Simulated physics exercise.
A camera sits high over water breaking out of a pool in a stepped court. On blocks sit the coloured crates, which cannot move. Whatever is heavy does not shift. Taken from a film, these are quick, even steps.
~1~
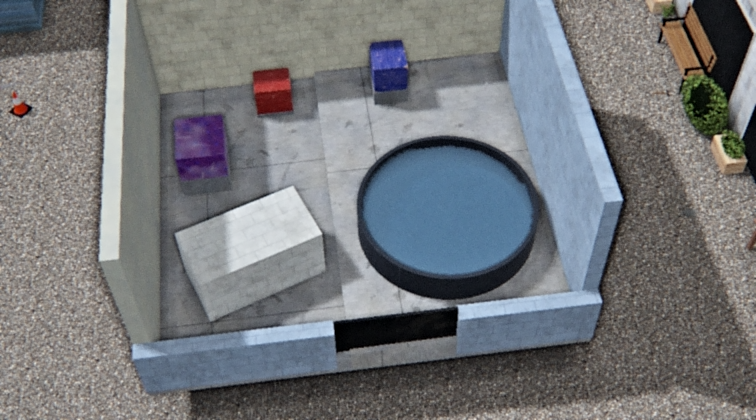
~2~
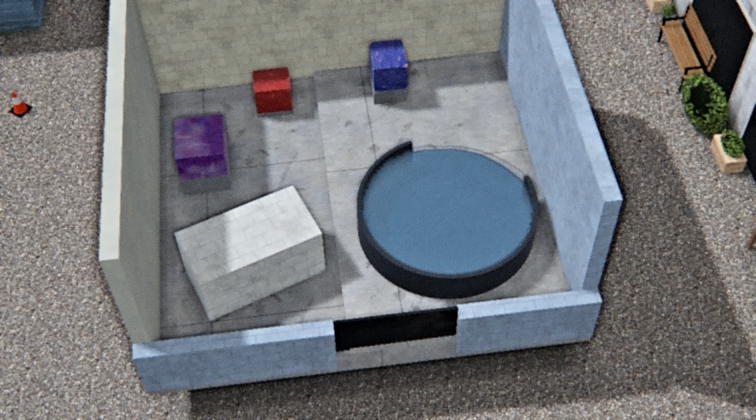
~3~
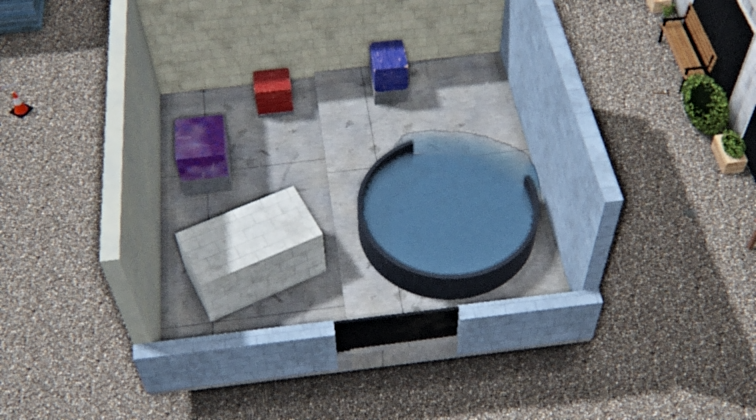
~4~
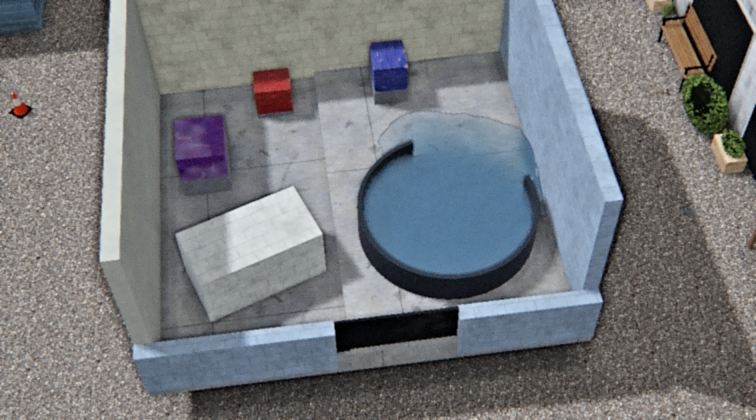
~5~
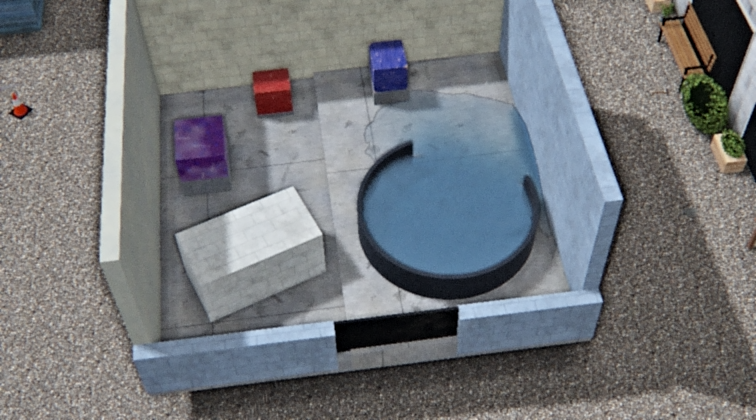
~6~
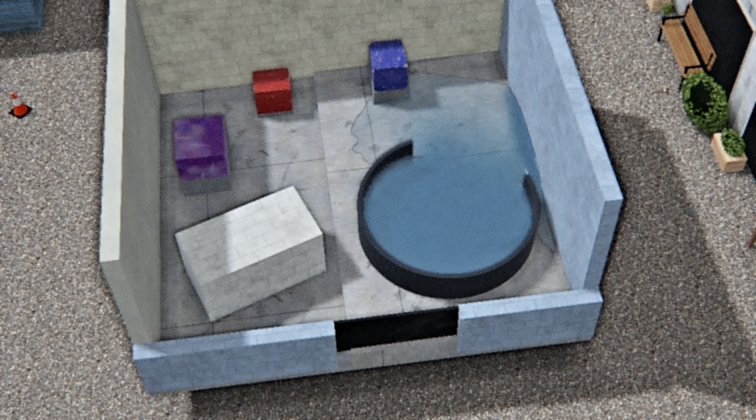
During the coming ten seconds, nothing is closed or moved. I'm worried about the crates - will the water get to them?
Here is how it goes: The blue crate gets water on it; the purple crate is spared; the red crate gets water on it.
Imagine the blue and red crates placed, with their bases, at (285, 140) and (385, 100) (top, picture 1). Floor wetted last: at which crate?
The purple crate.
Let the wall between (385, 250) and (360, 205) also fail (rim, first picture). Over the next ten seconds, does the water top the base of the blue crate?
In my view the blue one is never reached.
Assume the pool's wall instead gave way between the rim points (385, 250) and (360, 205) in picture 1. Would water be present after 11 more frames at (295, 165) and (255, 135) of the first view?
Submerged, submerged.
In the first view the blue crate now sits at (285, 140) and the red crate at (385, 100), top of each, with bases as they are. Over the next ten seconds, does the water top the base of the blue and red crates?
Result - blue crate is missed, red crate is overtopped.
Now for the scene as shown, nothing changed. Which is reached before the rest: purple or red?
The red crate.
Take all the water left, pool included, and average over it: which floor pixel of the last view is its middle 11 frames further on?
Roughly (453, 165).
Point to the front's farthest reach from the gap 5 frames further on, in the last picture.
Roughly at (320, 89).
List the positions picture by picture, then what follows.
The first picture shows still water in the round pool at (447, 206).
In the second picture, the front is at a hidden place, out from the gap on the round pool's far side.
In the third picture, the front is at (403, 143), out from the gap on the round pool's far side.
In the fourth picture, the front is at (393, 129), out from the gap on the round pool's far side.
In the fifth picture, the front is at (394, 103), out from the gap on the round pool's far side.
In the sixth picture, water pours out on the round pool's far side and has run to a hidden place.
A moment on, water covers 25 % of the floor; the blue crate water round its plinth, the purple crate not reached, the red crate not reached.
Next, water covers 35 % of the floor; the blue crate water round its plinth, the purple crate not reached, the red crate water round its plinth.
Then, water covers 50 % of the floor; the blue crate water round its plinth, the purple crate water round its plinth, the red crate water round its plinth.
Later, water covers 90 % of the floor; the blue crate water round its plinth, the purple crate water round its plinth, the red crate water round its plinth.
In the end, water covers 95 % of the floor; the blue crate was topped, the purple crate stayed above the water, the red crate was topped.
